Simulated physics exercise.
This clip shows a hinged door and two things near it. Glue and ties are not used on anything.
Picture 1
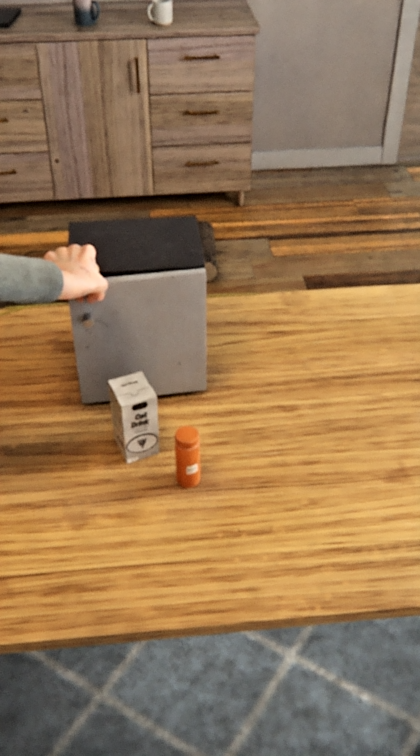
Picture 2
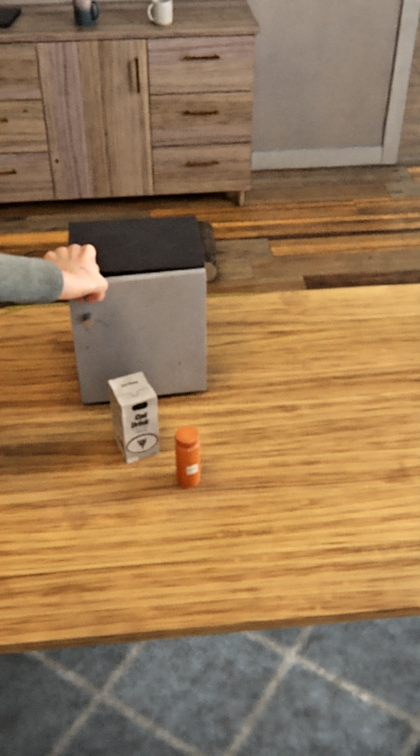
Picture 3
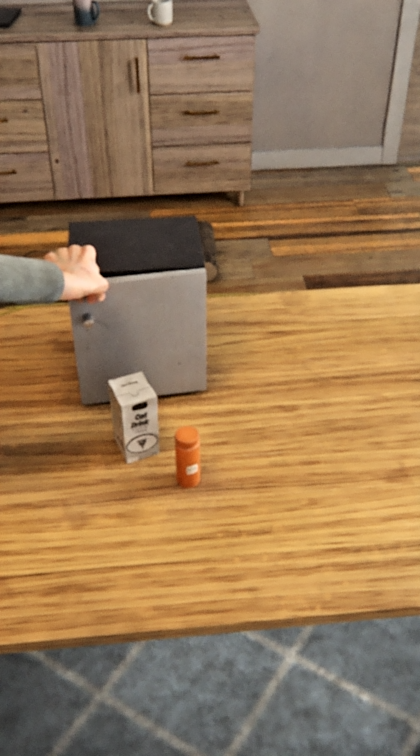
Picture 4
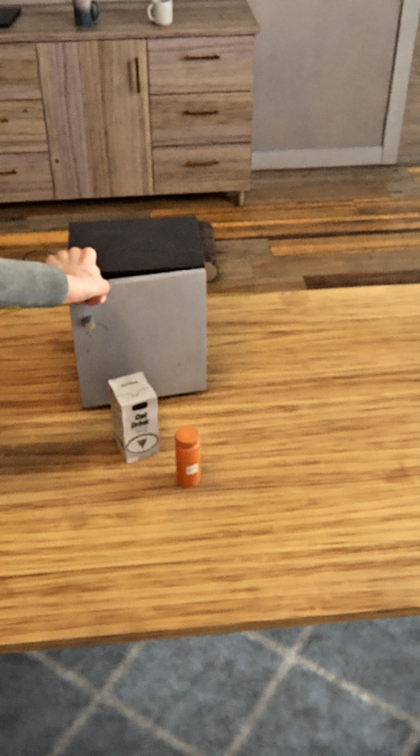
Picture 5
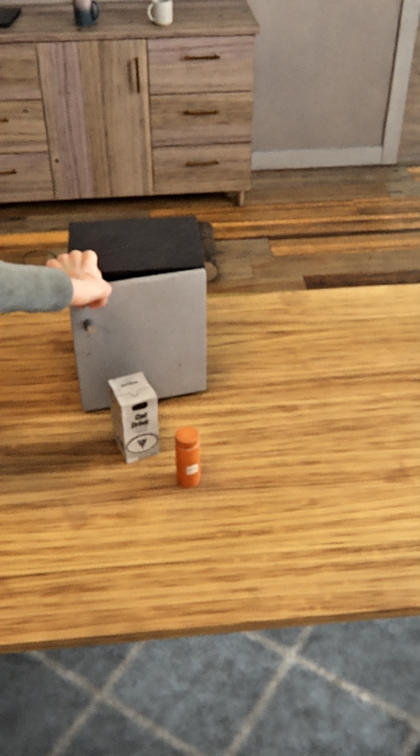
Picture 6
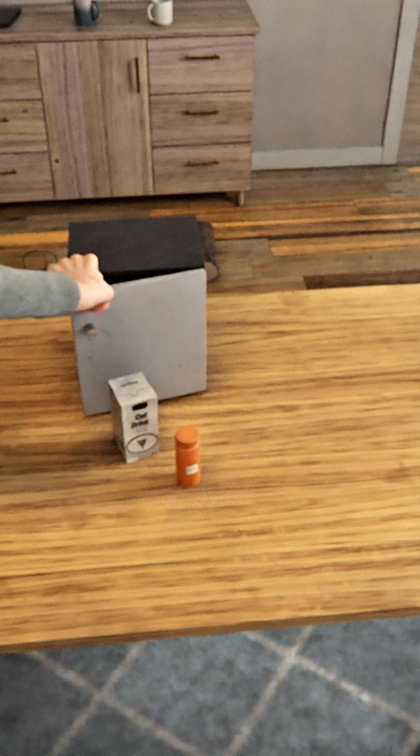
On a wooden table in a room with a long cabinet behind it, a hand rests at the top left edge of a gray box's door, with a white carton and an orange shaker in front. The hand then slowly draws the door slightly further open, while the carton and shaker stay still.
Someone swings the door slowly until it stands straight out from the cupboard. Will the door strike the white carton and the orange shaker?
As I see it, the white carton moves, the orange shaker moves.
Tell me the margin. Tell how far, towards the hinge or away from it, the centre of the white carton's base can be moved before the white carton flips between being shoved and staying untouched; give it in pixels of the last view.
Roughly 48 pixels, to the left.
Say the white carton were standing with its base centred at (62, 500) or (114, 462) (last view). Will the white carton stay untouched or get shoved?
Well, the white carton goes undisturbed the first time and gets pushed the second.
Then, 1.42 s after the last picture, door 59° open; white carton moved about its own width near (177, 440); orange shaker moved about its own width near (204, 462).
At rest, the white carton gets knocked, near (242, 444); the orange shaker gets knocked, near (264, 472).
